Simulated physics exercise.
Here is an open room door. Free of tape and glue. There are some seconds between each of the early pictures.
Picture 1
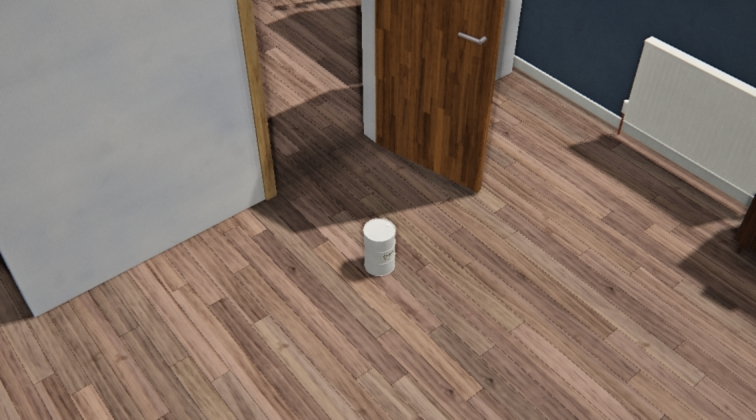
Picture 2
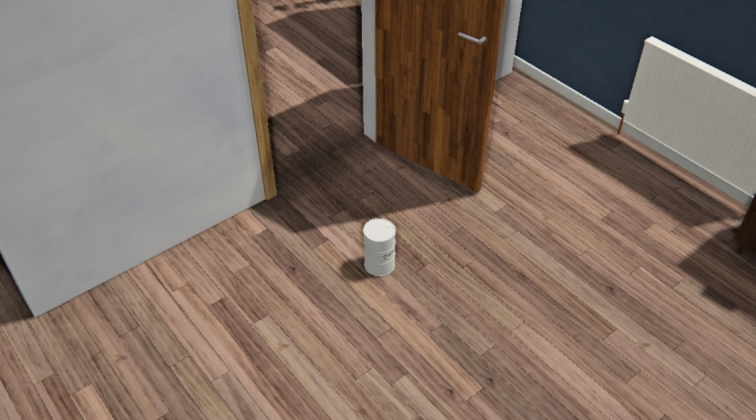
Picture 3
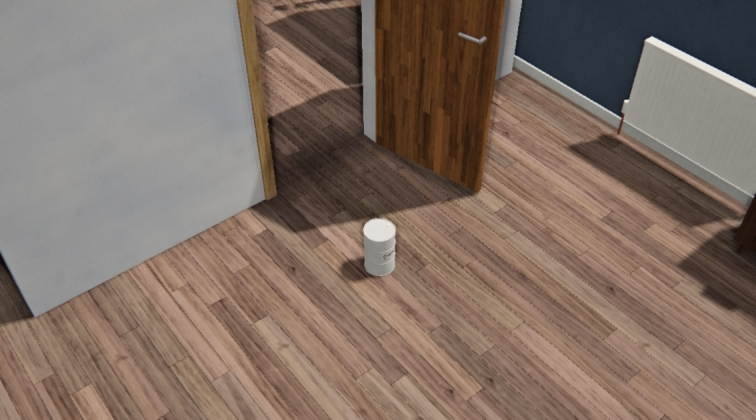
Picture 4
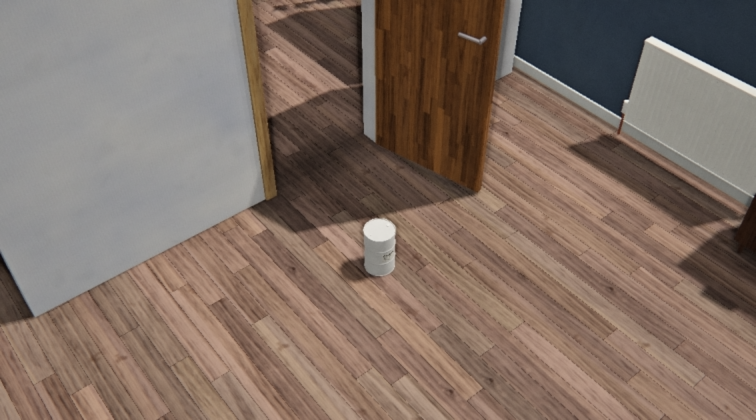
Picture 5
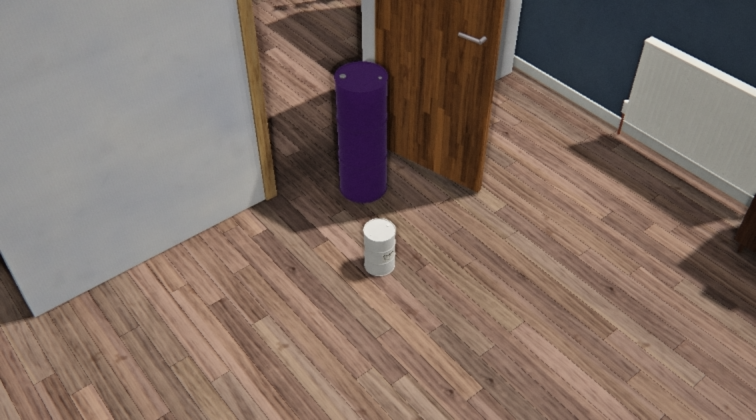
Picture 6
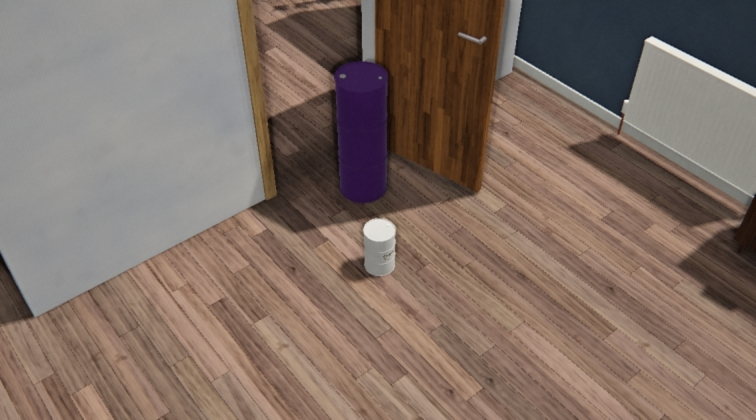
A wide open door stays still by a white canister, then a purple drum appears behind it.
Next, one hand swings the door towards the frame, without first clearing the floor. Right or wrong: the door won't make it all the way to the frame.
Right.
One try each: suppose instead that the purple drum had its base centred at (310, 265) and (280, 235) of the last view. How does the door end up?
On the first go it makes it all the way, and on the second it makes it all the way.
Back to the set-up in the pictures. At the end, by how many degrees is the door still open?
Some 40°.
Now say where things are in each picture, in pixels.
The first frame shows door wide open and still; white canister (380, 248).
The second frame shows door wide open and still; white canister (380, 248).
The third frame shows door wide open and still; white canister (380, 248).
The fourth frame shows door wide open and still; white canister (380, 248).
The fifth frame shows door wide open and still; white canister (380, 248).
The sixth frame shows door wide open and still; purple drum (362, 135); white canister (380, 248).
Then, 0.60 s later than the last frame, door at 83°.
Then, 1.10 s later than the last frame, door at 56°; purple drum moved a little near (355, 136).
Then, 3.80 s later than the last frame, door at 46°; purple drum moved a little near (342, 136).
When it is over, door at 42°; moved from the start, purple drum; white canister as before. End places, in pixels of the last picture, purple drum near (337, 135).
